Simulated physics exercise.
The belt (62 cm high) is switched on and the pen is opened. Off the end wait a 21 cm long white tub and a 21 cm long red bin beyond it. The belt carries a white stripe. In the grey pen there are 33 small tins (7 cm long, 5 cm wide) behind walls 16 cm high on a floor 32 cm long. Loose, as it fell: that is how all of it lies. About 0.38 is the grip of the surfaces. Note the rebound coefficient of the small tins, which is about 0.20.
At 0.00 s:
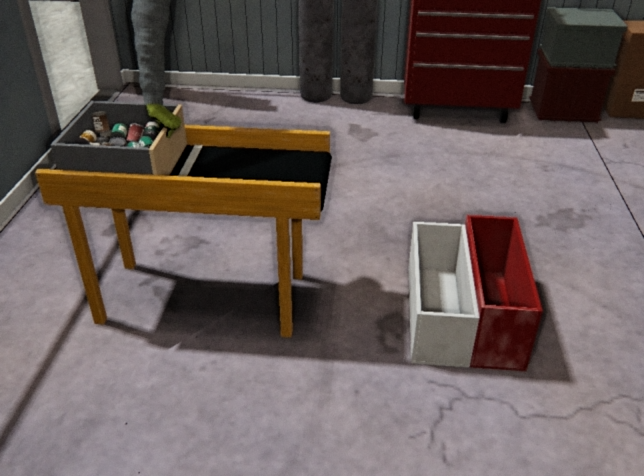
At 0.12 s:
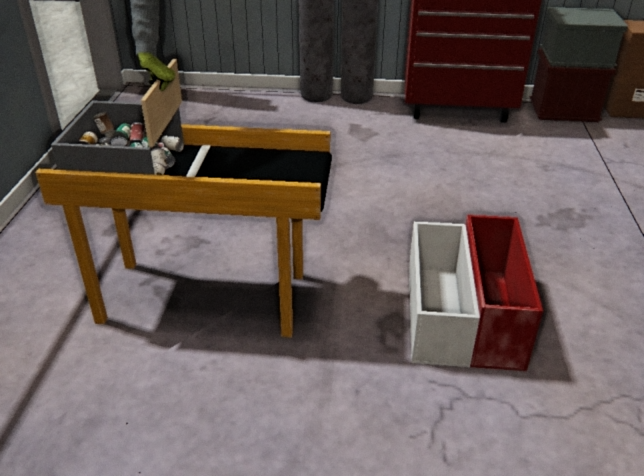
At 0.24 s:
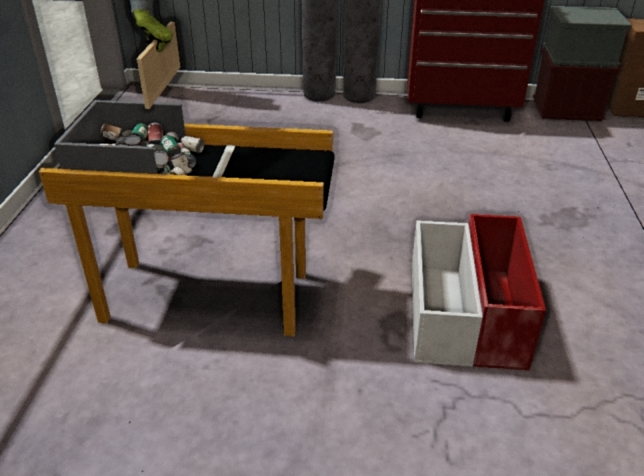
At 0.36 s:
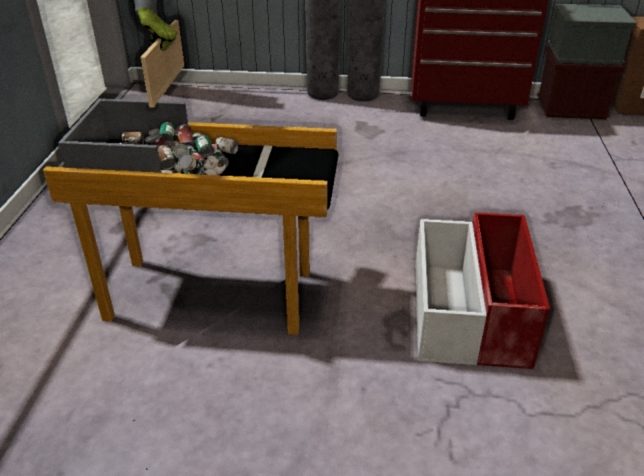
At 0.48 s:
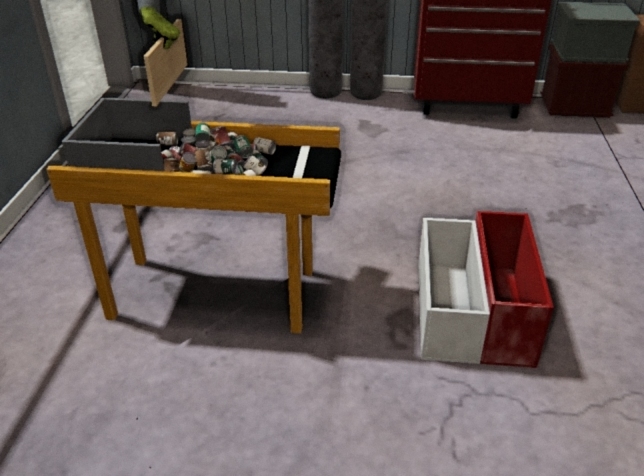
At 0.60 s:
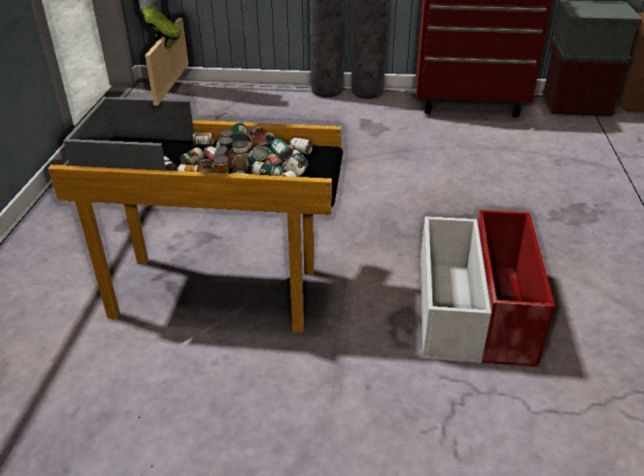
A green-gloved hand lifting a wooden panel from a grey pen, and small tins moving out rightward along a black belt.
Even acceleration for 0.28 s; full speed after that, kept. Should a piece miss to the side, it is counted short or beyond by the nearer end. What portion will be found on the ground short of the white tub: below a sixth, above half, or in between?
Short of the white tub, on the ground: Most of them.
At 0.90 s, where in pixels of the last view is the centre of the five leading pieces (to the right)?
Centre approx. at (390, 199) px.
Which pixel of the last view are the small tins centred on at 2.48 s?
Roughly at pixel (381, 298).
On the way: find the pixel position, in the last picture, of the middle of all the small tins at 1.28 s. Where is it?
(401, 275).
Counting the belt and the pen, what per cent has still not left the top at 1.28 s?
Close to 5 in a hundred.
After 0.90 s, 1 still in the grey pen, 17 on the belt and 15 in the air.
After 1.28 s, 4 in the white tub, 2 on the belt, 14 on the ground short of the white tub and 13 in the air.
After 1.80 s, 4 in the white tub, 1 on the belt, 27 on the ground short of the white tub and 1 in the air.
Final count (at 2.48 s), 4 in the white tub and 29 on the ground short of the white tub. Asked share, 29 of 33, 88 per cent.
